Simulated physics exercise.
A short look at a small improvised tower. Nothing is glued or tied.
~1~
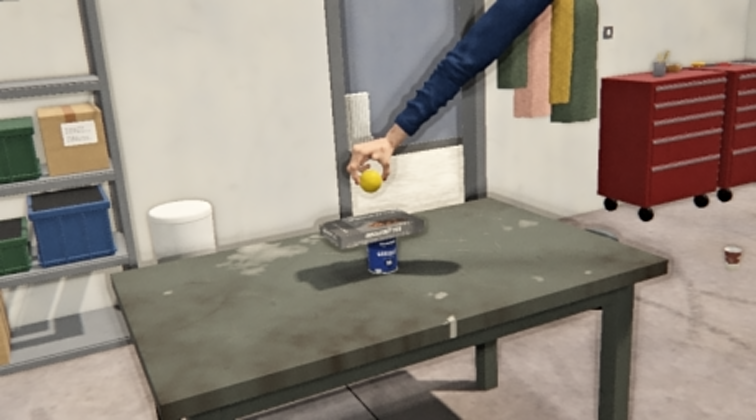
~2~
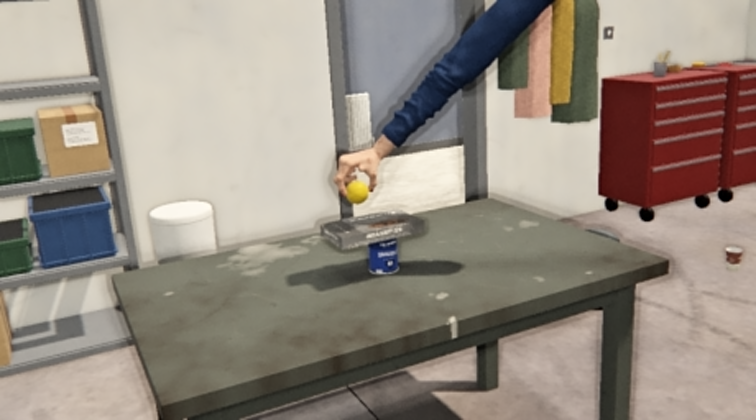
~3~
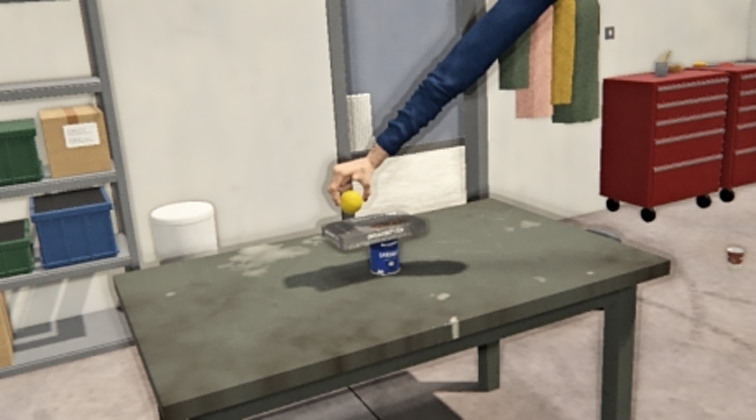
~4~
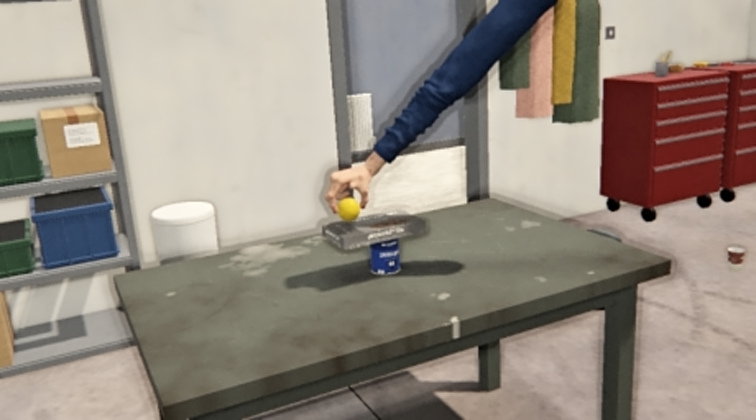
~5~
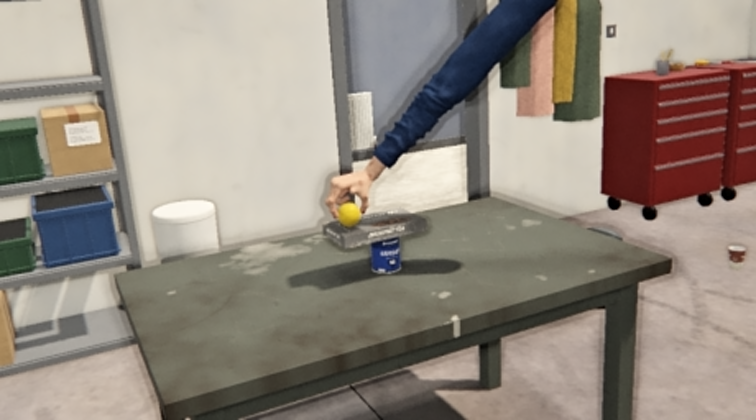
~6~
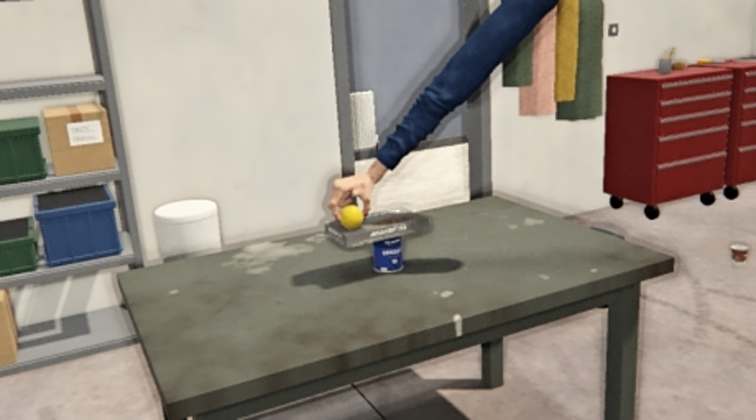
At first, a hand in a blue sleeve holds a yellow lemon above a flat grey object balanced on a small blue tin on a worn table. The hand moves slightly left and lowers the lemon to the left part of the flat object, then stays there, fingers still around it.
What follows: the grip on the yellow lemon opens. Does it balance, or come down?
It loses its balance.
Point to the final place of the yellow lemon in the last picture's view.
Near (328, 277).
Then, 0.40 s later than the last frame, yellow lemon now fallen; grey packet tilted by 74°.
Then, 0.50 s later than the last frame, grey packet on its side.
Then, 1.00 s later than the last frame, grey packet now fallen.
When it is over, fallen, yellow lemon and grey packet; blue tin as before. End places, in pixels of the last picture, yellow lemon near (327, 277). The stack comes apart.
